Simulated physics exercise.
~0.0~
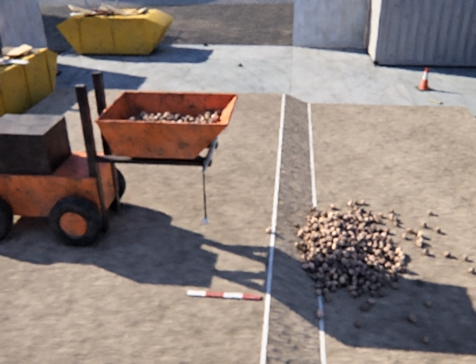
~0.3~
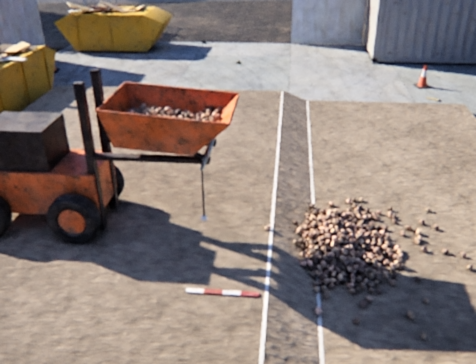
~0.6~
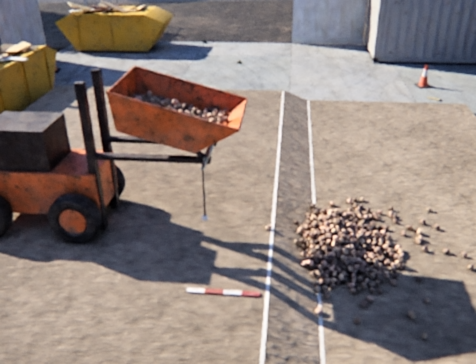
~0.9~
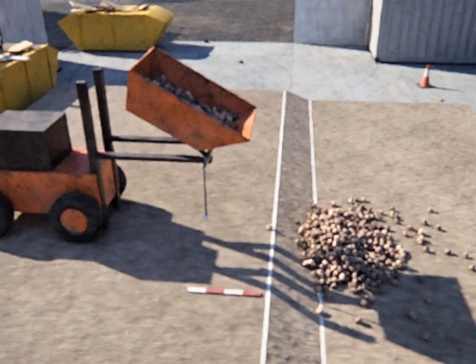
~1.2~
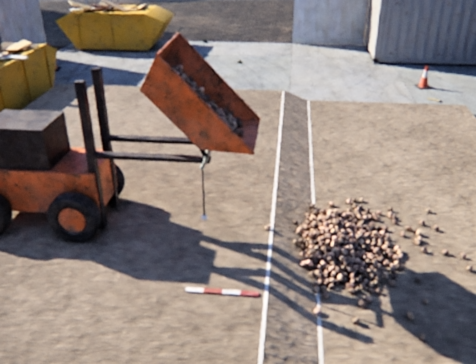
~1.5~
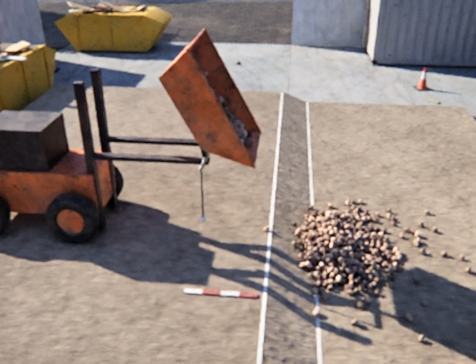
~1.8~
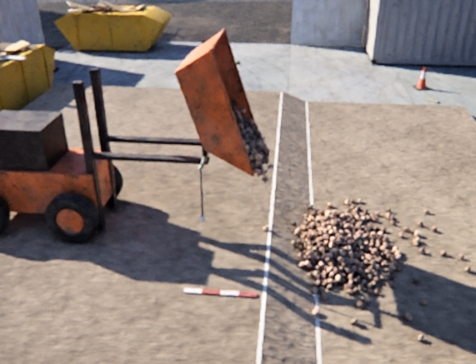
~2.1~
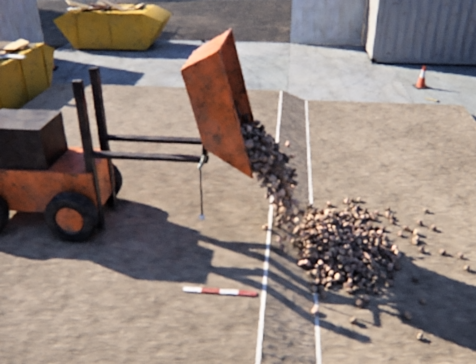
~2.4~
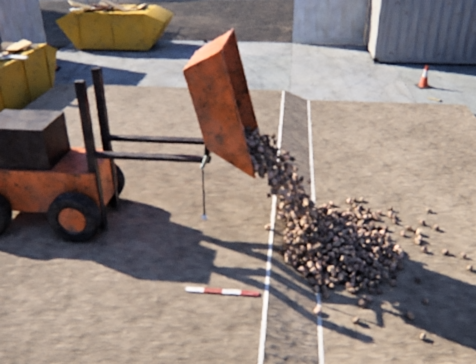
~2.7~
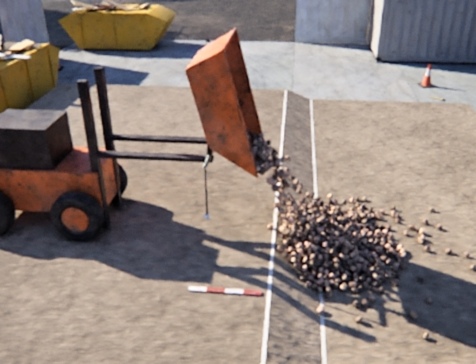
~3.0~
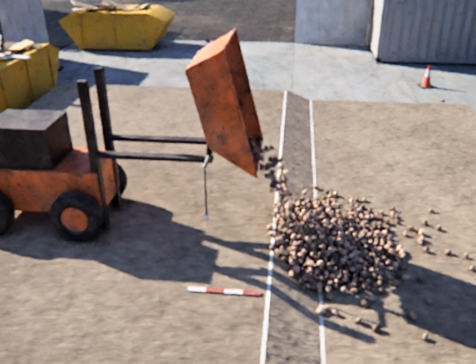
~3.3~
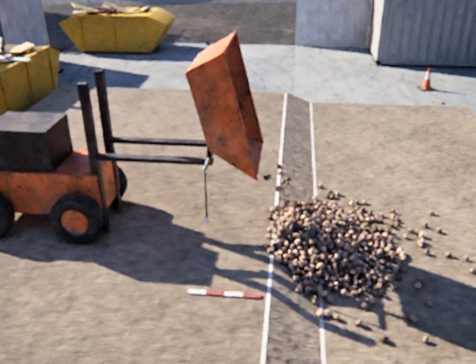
To begin with, an orange forklift-like vehicle on the left holds up a skip full of brownish stones, while a loose pile of similar stones lies to the right beyond a strip edged by two white lines. The skip tips forward toward the right, its back end rising steadily while the vehicle stays put. Once it is steeply tilted, stones start slipping over its lower lip. They pour down in a thick stream onto the strip and against the pile. The flow thins to a trickle while the skip holds still, leaving it steeply tipped above a broader heap that now spreads across the right-hand line.
